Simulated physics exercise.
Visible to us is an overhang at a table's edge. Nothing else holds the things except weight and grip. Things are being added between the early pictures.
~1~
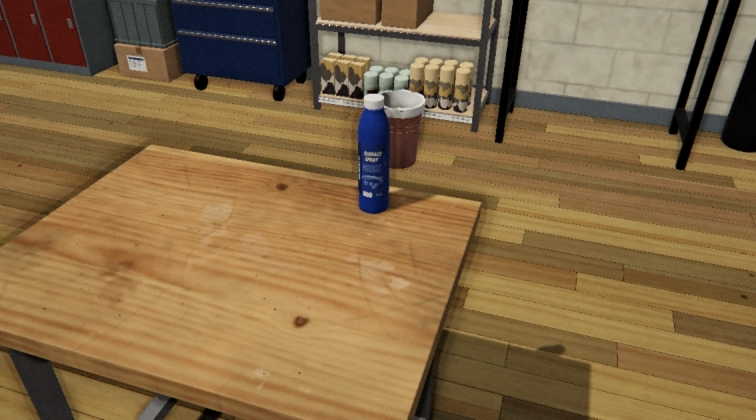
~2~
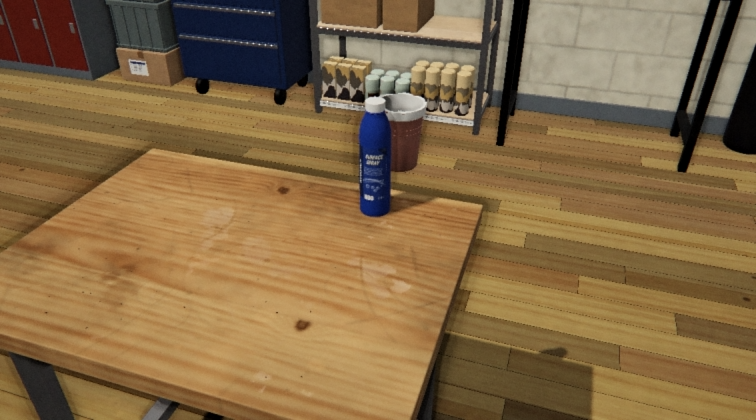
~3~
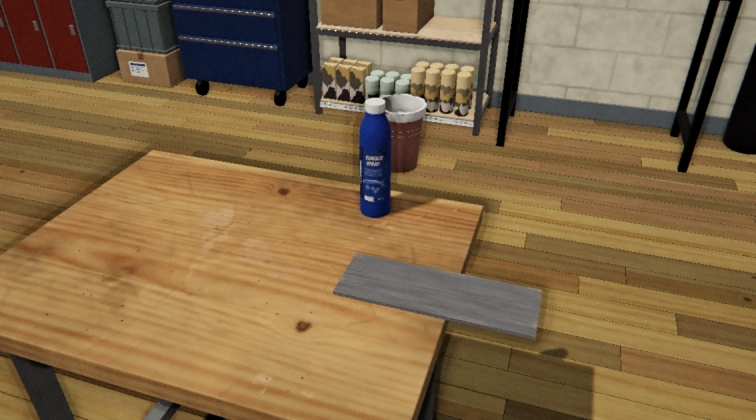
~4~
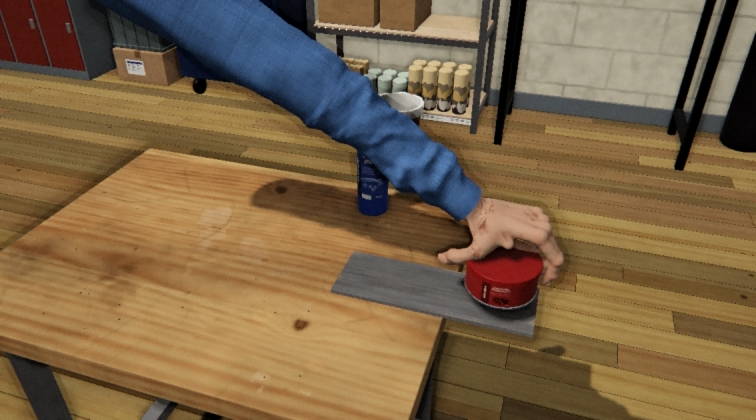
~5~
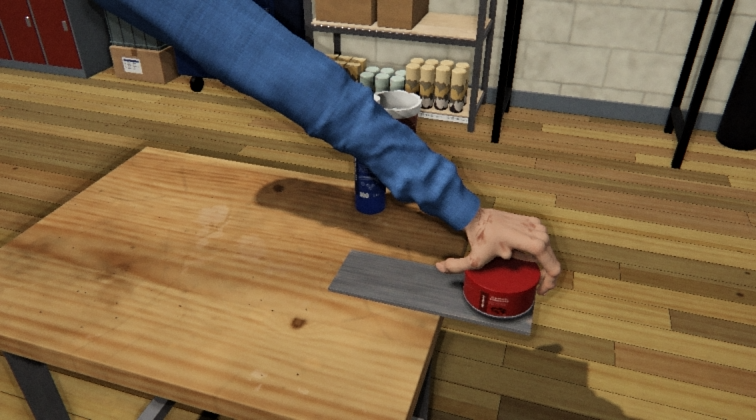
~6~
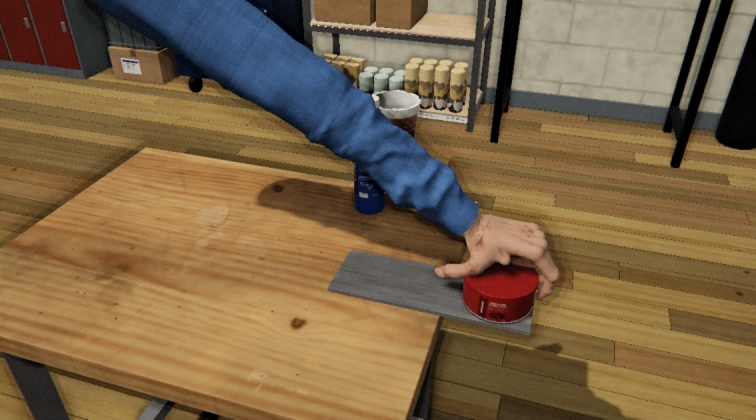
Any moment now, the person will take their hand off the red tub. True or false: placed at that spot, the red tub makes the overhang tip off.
True.
Then, 0.40 s past the last view, red tub now down on the floor or falling; grey board on its side.
Then, 0.60 s past the last view, grey board now down on the floor or falling.
Then, 0.70 s past the last view, things are still on the move.
Then, 0.90 s past the last view, as before.
Finally, down on the floor or falling, red tub and grey board; blue bottle still in place. The board goes over.
